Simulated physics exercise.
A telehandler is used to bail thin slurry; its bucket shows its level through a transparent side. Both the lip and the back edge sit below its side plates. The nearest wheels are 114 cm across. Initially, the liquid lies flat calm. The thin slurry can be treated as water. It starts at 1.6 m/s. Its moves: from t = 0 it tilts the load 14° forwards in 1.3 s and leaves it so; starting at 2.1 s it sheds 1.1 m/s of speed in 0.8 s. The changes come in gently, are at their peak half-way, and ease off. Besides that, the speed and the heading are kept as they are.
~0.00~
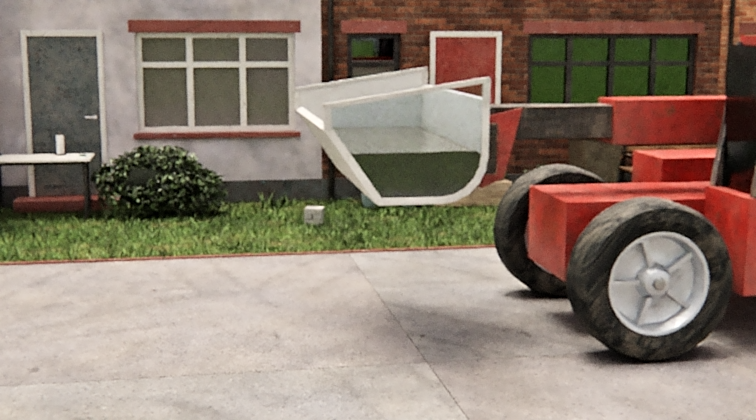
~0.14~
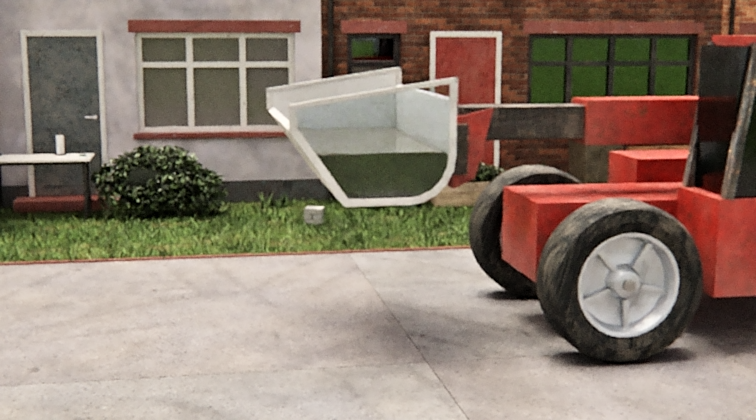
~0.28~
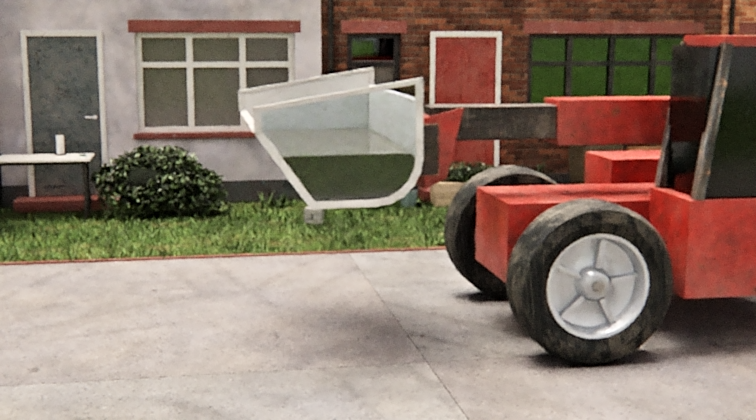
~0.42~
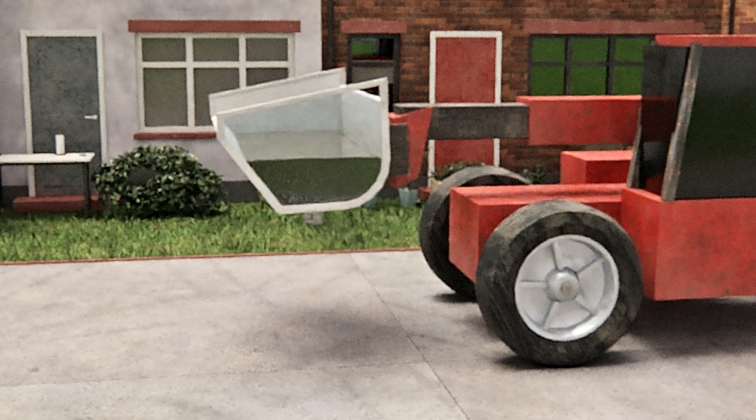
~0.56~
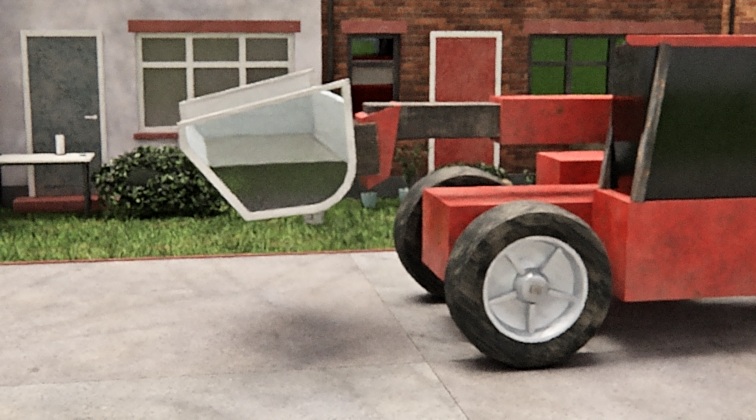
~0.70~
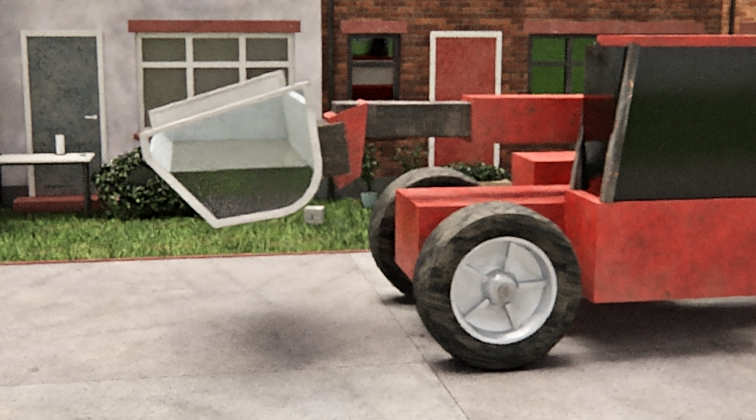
A red telehandler drives left past houses, gently tilting its liquid-filled bucket forwards.
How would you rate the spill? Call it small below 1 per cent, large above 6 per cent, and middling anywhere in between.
Large.
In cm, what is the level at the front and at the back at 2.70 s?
At that moment it stands around 38 cm in front and around 0 cm behind.
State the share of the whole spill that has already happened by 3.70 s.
Roughly 80 % of the total.
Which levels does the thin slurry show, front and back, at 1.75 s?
About 34 cm at the front, 20 cm at the back.
Then, 1.75 s in, the bucket is at 14° forwards, the surface stands 34 cm on the front, 20 cm on the back; there is no loss.
Then, 2.70 s in, the bucket is at 14° forwards, the surface stands 37 cm on the front, 0 cm on the back; the loss stands at 5 per cent, over the front.
Then, 3.70 s in, the bucket is at 14° forwards, the surface stands 25 cm on the front, 23 cm on the back; the loss stands at 16 per cent, over the front.
Then, 5.78 s in, the loss stands at 22 per cent, over the front, 86 of 393 litres.
